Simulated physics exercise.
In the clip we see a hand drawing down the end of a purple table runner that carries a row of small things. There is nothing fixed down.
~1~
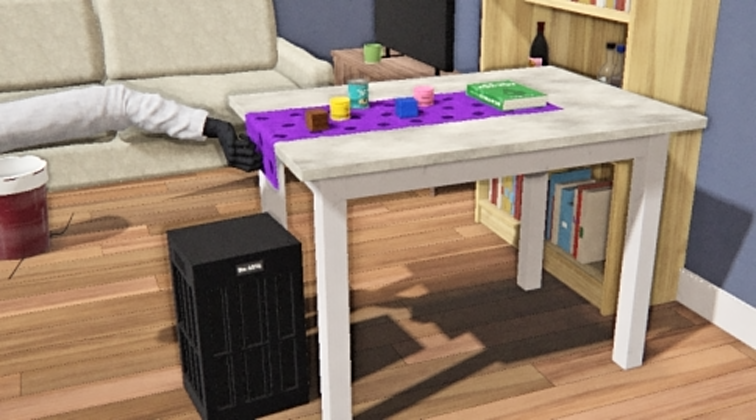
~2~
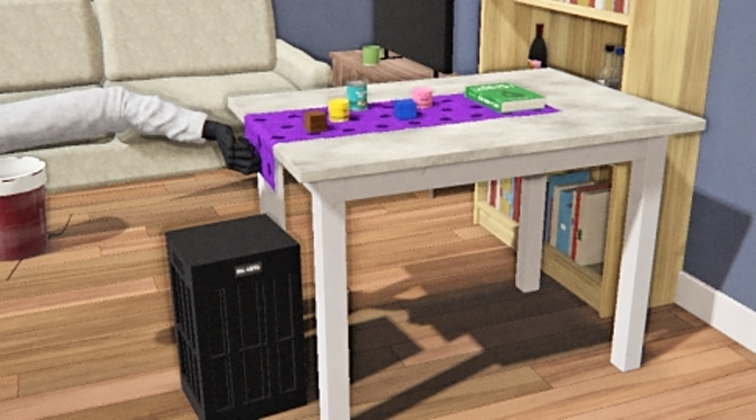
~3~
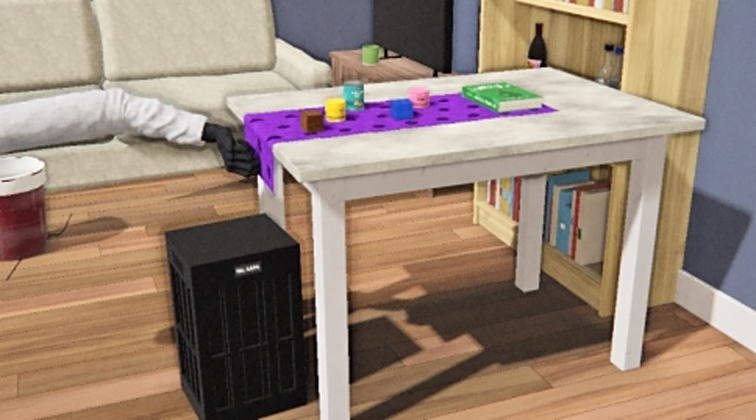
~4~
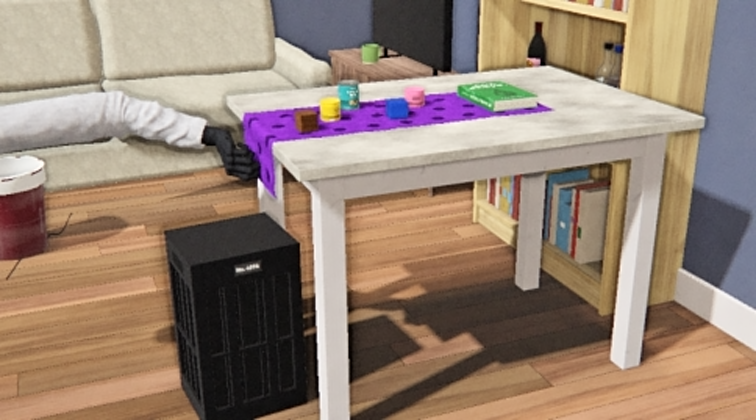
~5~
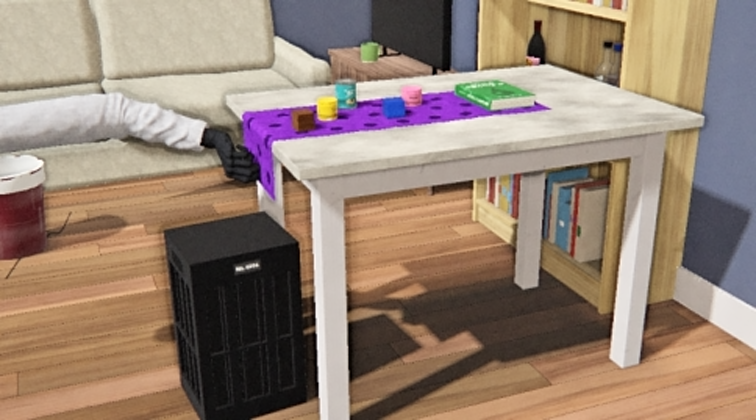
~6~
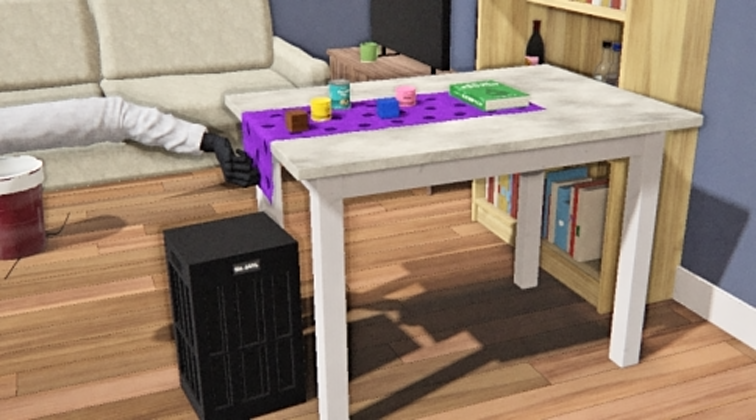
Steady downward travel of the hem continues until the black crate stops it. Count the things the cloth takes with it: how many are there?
Oh, the ones that fall number just the one this time.
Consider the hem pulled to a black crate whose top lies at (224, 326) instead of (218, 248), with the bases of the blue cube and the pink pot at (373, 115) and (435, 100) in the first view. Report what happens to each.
Outcome for the blue cube: It is lost. Outcome for the pink pot: It stays.
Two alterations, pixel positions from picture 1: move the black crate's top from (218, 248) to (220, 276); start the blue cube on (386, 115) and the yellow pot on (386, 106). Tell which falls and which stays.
Result - the blue cube stays put, and the yellow pot stays put.
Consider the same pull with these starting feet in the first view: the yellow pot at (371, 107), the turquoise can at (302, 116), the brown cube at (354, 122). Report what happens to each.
The yellow pot ends up on top, the turquoise can ends up off and the brown cube ends up on top.
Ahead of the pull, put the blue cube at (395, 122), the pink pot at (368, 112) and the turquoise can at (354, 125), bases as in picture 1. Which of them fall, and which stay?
The blue cube will stay where it is, the pink pot will stay where it is, the turquoise can will stay where it is.
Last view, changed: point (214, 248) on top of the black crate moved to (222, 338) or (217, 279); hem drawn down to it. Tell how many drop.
First case 4, second 2.
Soon after, hem near (260, 213); all still up.
After that, hem on the crate; brown cube gone.
In the end, hem on the crate; brown cube gone. The answer is one.
